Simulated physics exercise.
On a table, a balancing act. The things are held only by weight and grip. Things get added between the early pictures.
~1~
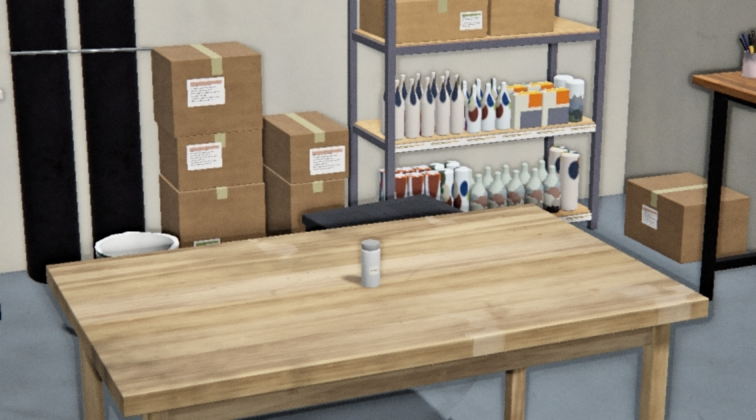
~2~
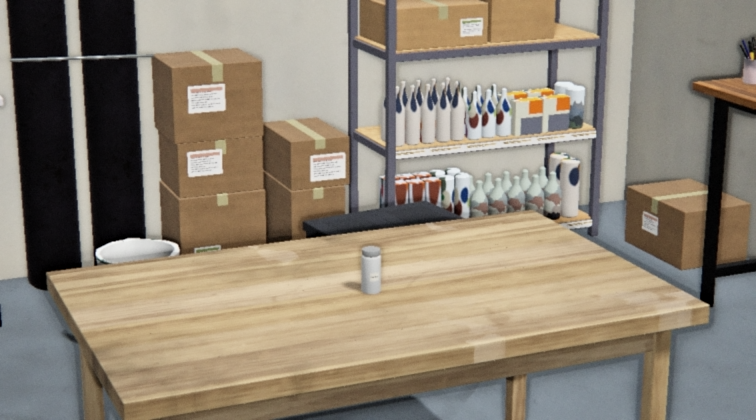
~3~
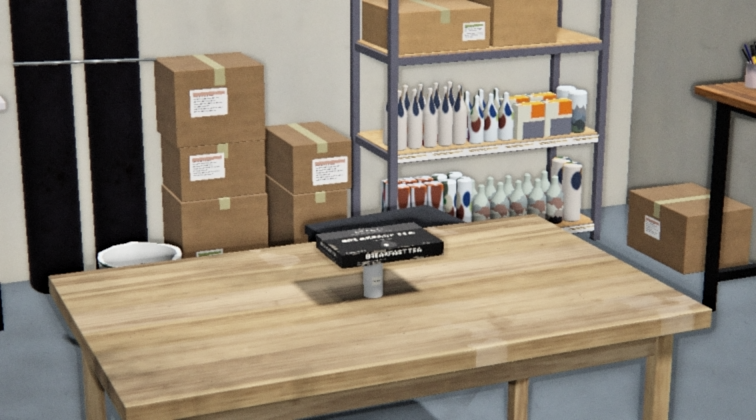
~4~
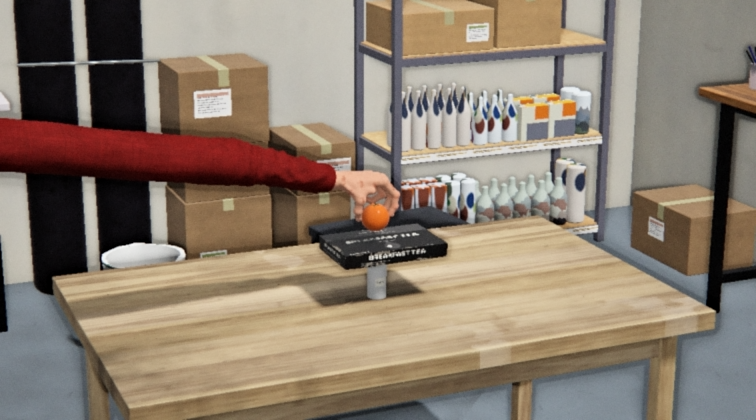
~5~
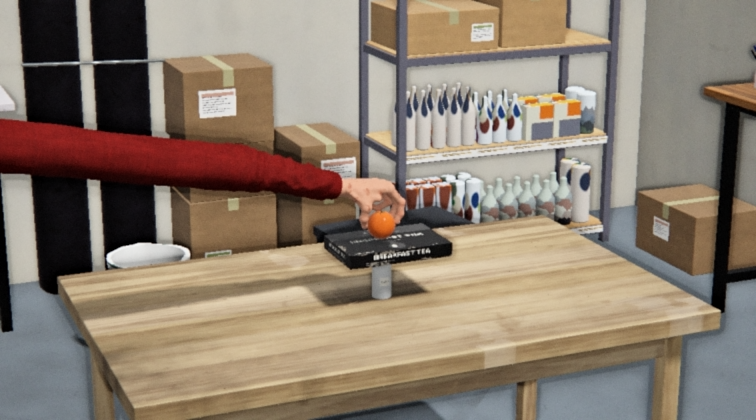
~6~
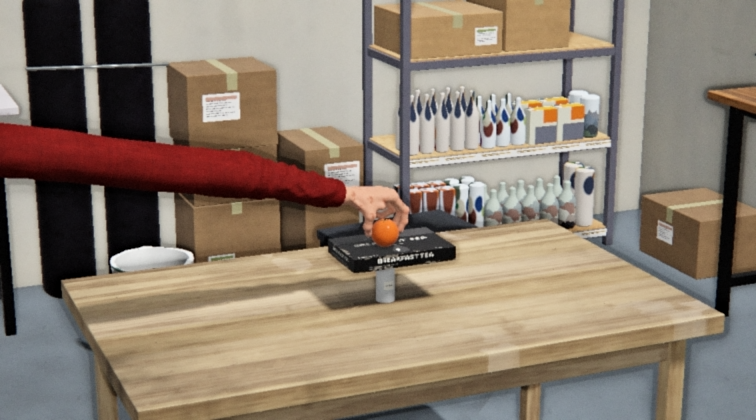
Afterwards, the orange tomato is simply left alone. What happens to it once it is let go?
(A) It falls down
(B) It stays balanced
It stays balanced (B).
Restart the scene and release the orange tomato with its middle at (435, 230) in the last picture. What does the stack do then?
After that, it tumbles down.
Then, 0.30 s on from there, no change.
Then, 0.70 s on from there, orange tomato resting near (385, 233).
In the end, all 3 unmoved. At the end, from the last picture's camera, orange tomato near (385, 233). The stack stays up.
